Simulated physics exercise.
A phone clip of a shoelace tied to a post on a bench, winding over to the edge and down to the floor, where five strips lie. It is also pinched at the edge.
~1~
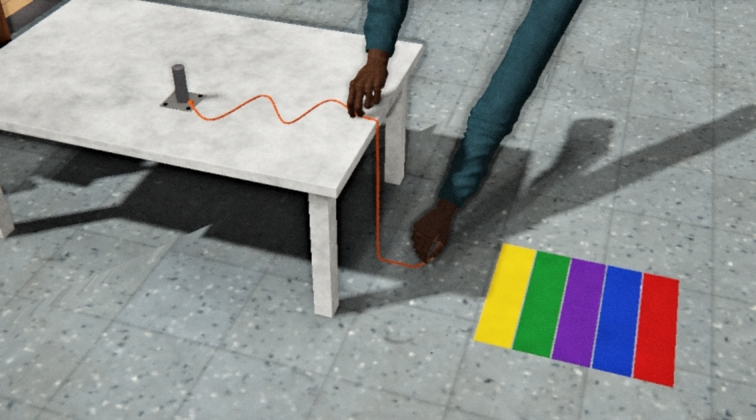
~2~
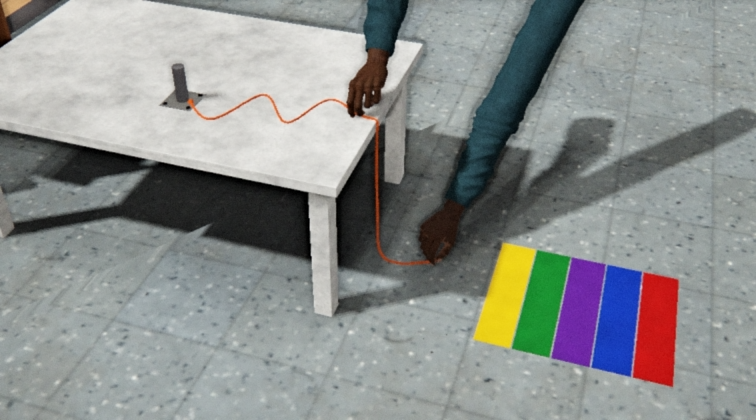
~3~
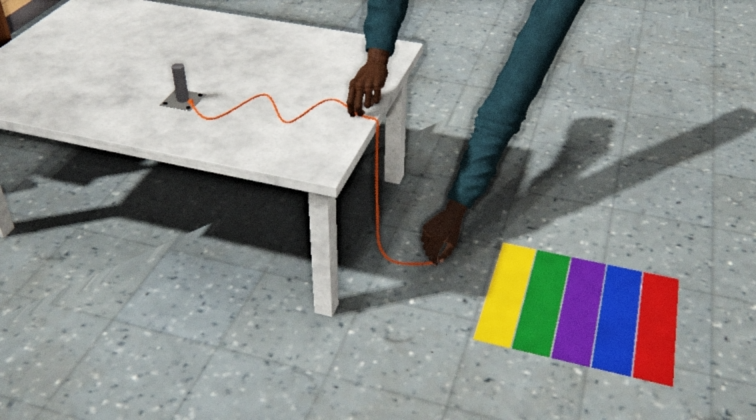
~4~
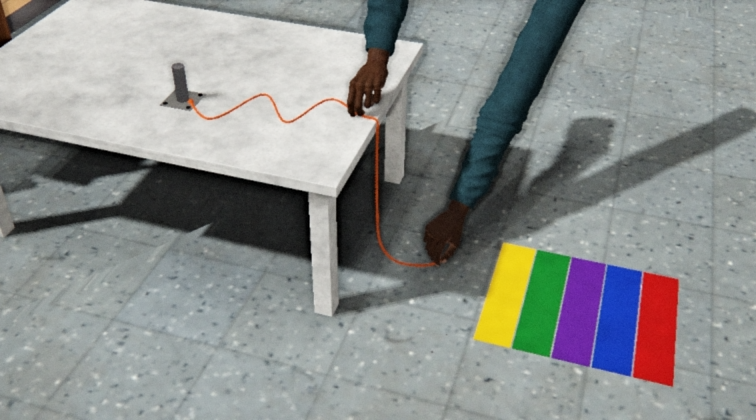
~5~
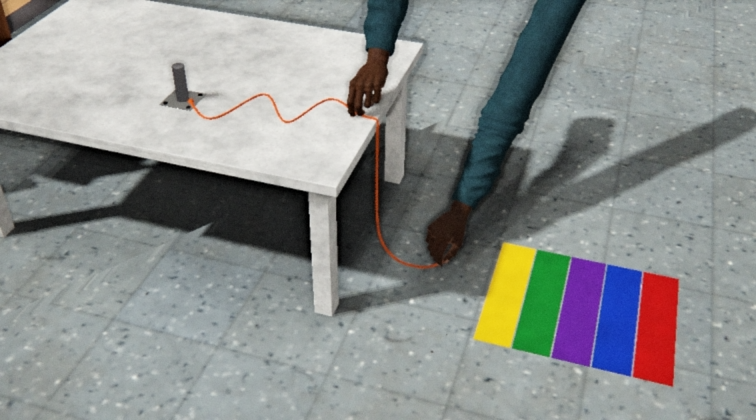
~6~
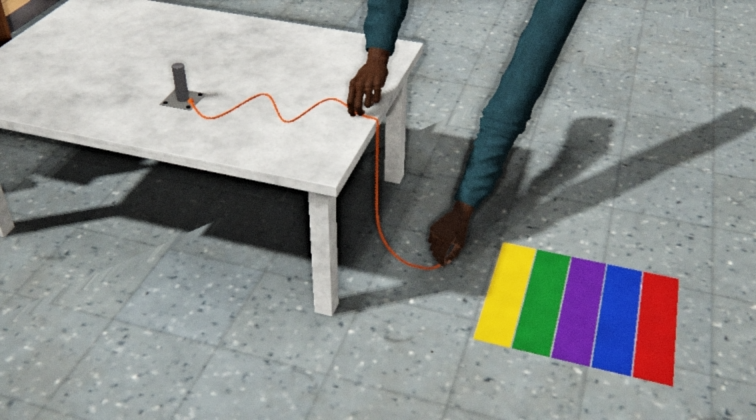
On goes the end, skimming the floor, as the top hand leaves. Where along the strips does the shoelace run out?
Over the red strip.
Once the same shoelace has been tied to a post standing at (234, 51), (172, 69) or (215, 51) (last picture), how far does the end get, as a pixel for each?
Around (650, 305), then (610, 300), then (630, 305).
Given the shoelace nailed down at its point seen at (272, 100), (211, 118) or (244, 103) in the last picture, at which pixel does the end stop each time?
Those spots come out as (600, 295), (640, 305) and (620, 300).
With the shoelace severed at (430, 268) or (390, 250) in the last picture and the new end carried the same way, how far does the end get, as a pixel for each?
First try: Near (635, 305). Second try: Near (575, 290).
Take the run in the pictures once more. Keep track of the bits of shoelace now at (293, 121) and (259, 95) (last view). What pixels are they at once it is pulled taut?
They finish close to (365, 121) and close to (292, 112).
Soon after, end near (584, 293); over purple.
Then, end near (631, 303); over blue.
At full stretch, end near (659, 309); over red. It halts on the red strip.
